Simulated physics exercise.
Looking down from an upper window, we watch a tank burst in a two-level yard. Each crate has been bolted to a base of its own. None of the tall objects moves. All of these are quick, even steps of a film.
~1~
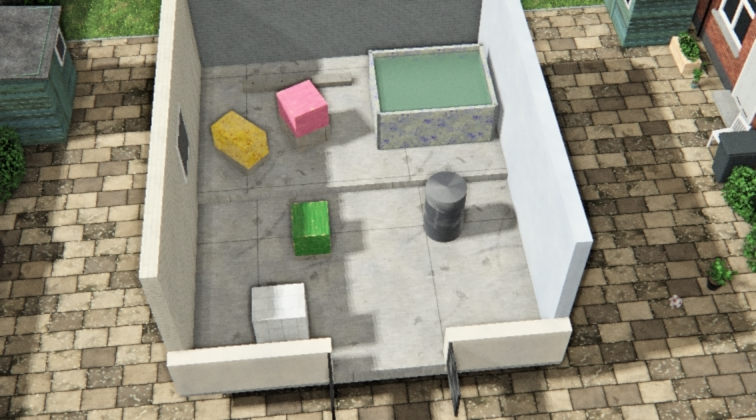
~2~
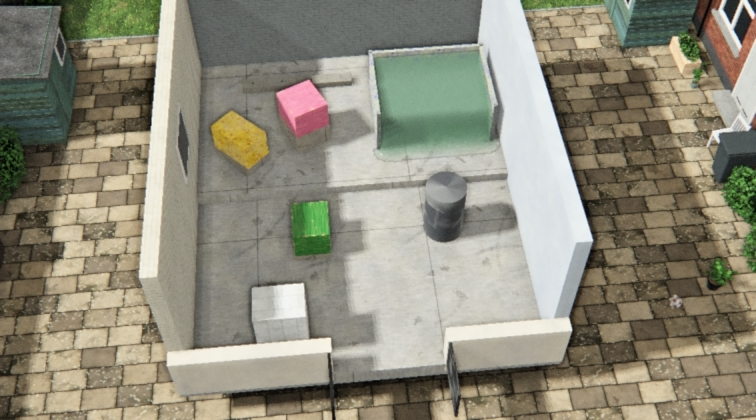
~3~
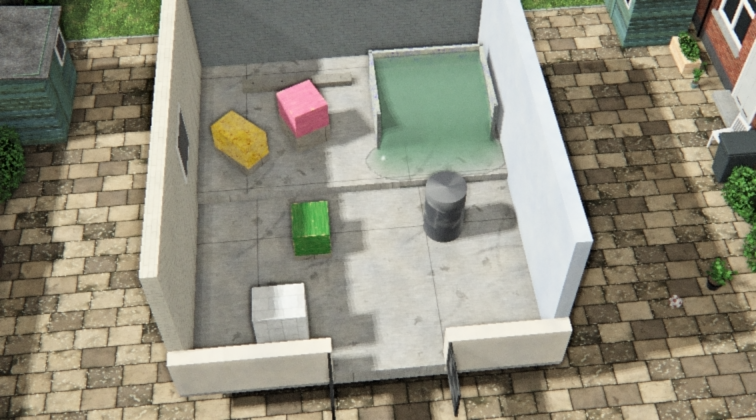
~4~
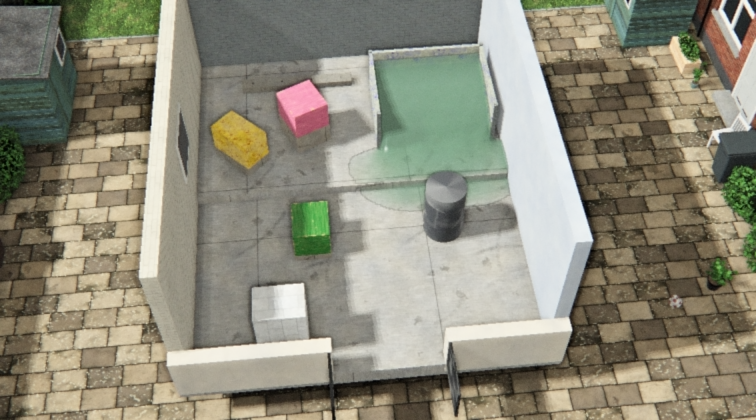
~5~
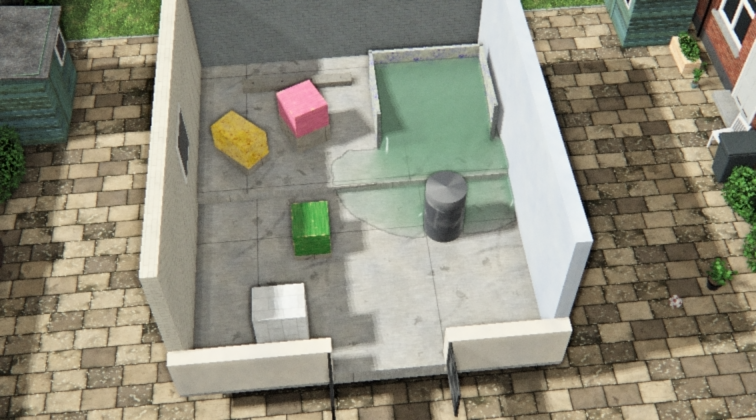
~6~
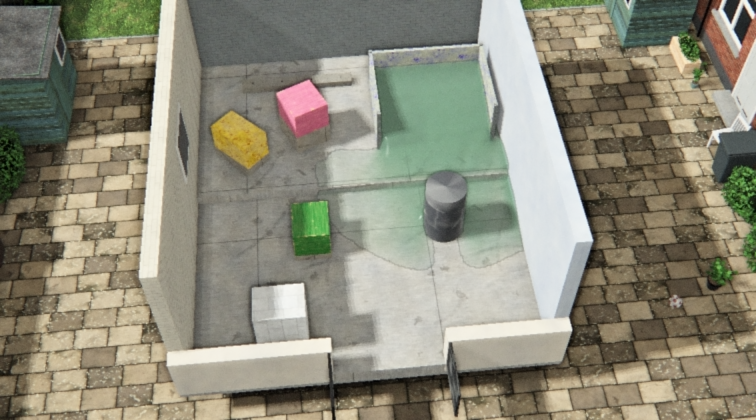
The clip shows a walled yard with coloured blocks and a dark barrel as the front of a tank of green water gives way; the water spreads forward across the upper level, over the step, and around the barrel.
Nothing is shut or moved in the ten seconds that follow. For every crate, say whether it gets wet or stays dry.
At the end, the yellow crate is spared. The green crate is hit. The pink crate is spared.
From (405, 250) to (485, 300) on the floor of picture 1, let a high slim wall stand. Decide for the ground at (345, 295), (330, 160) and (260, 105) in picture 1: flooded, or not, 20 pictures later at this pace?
One by one: Soaked, spared, spared.
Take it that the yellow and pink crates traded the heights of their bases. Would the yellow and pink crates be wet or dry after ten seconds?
Well, the yellow crate stays unflooded, and the pink crate stays unflooded.
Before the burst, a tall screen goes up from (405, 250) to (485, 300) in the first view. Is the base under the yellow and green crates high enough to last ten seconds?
First yellow, which is left alone, then green, which gets reached.
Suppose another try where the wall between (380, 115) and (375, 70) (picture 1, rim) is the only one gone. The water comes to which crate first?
My pick is the pink crate.
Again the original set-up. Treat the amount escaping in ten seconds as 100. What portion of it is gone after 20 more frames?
Working it through, I arrive at 40 per cent.
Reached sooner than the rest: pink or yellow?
Note: The pink-painted one is first.
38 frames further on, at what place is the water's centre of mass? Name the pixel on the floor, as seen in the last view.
The centre of mass sits at about (353, 252).
A moment on, water covers 40 % of the floor; the yellow crate not reached, the green crate water round its plinth, the pink crate water round its plinth.
Next, water covers 50 % of the floor; the yellow crate water round its plinth, the green crate water round its plinth, the pink crate water round its plinth.
Then, water covers 60 % of the floor; the yellow crate water round its plinth, the green crate water round its plinth, the pink crate water round its plinth.
Later, water covers 65 % of the floor; the yellow crate water round its plinth, the green crate water round its plinth, the pink crate water round its plinth.
In the end, water covers 60 % of the floor; the yellow crate stayed above the water, the green crate was topped, the pink crate stayed above the water.
